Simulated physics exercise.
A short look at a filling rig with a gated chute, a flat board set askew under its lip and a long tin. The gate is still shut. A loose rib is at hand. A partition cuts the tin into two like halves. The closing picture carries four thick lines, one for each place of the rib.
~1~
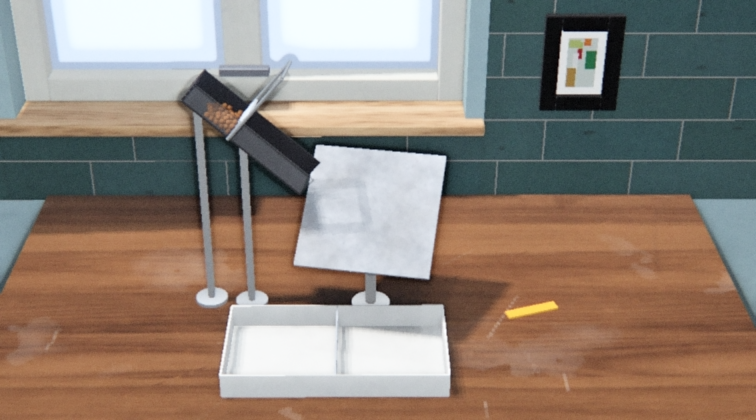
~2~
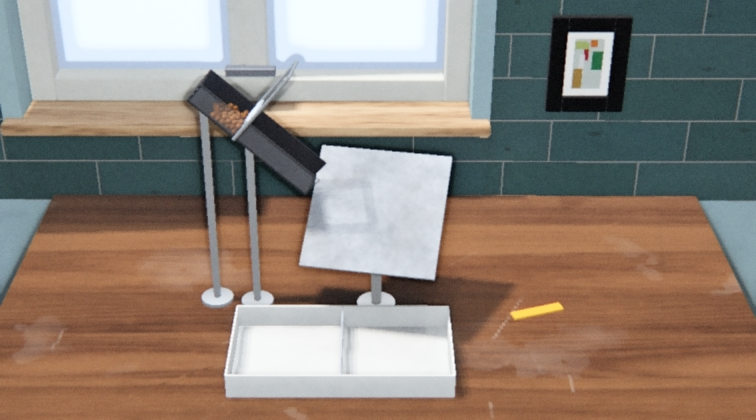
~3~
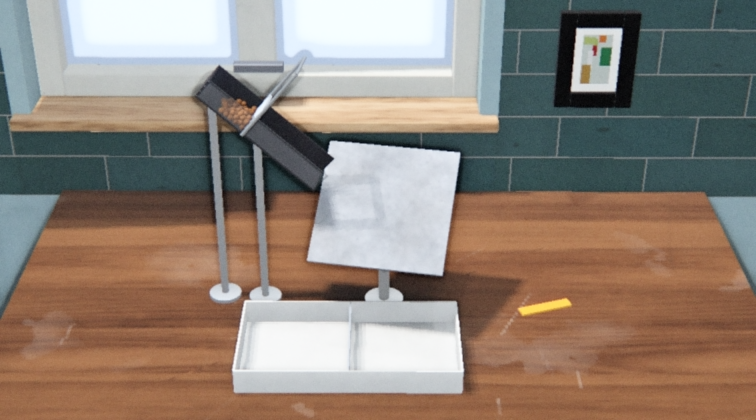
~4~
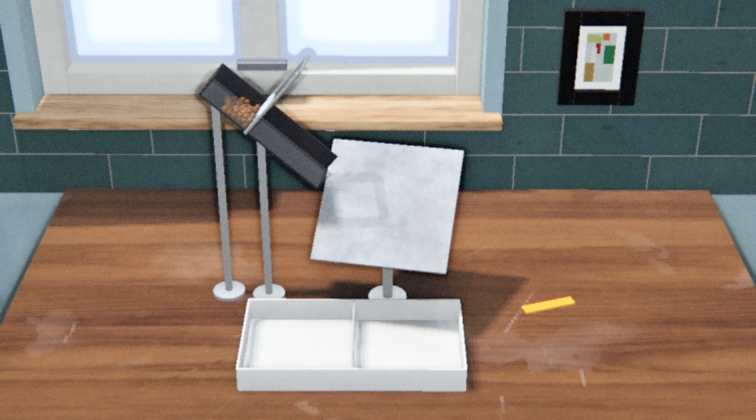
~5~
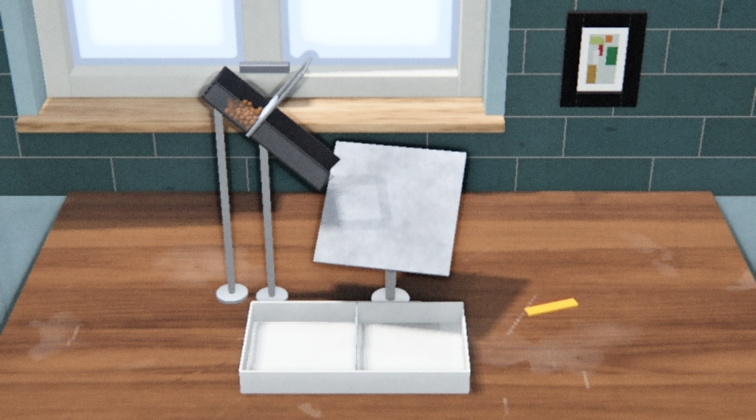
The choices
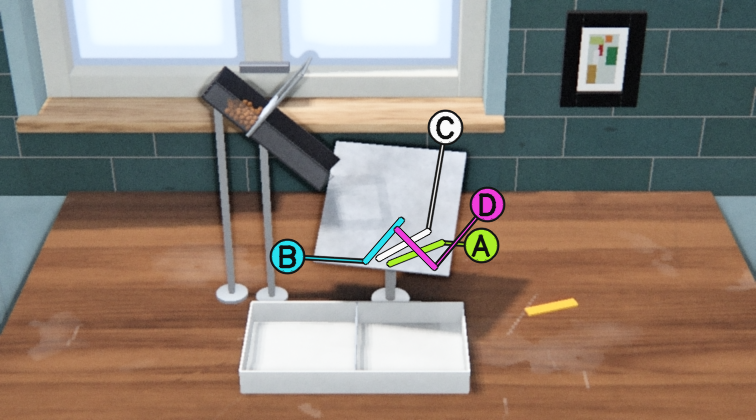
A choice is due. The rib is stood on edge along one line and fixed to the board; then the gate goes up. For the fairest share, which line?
Go for C.
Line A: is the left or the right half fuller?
Right.
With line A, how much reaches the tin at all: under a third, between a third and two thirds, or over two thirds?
Over two thirds.
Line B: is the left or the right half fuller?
More lands on the left.
On the marked copy, line A from (442, 242) to (389, 263); line B from (401, 220) to (365, 261); line C from (427, 231) to (378, 258); line D from (397, 229) to (434, 267).
If A is chosen, of what is caught, close to a quarter in the left half, the bulk in the right.
If B is chosen, of what is caught, all but a few in the left half, a small share in the right.
If C is chosen, of what is caught, close to two thirds in the left half, close to a third in the right.
If D is chosen, of what is caught, a small share in the left half, the bulk in the right.
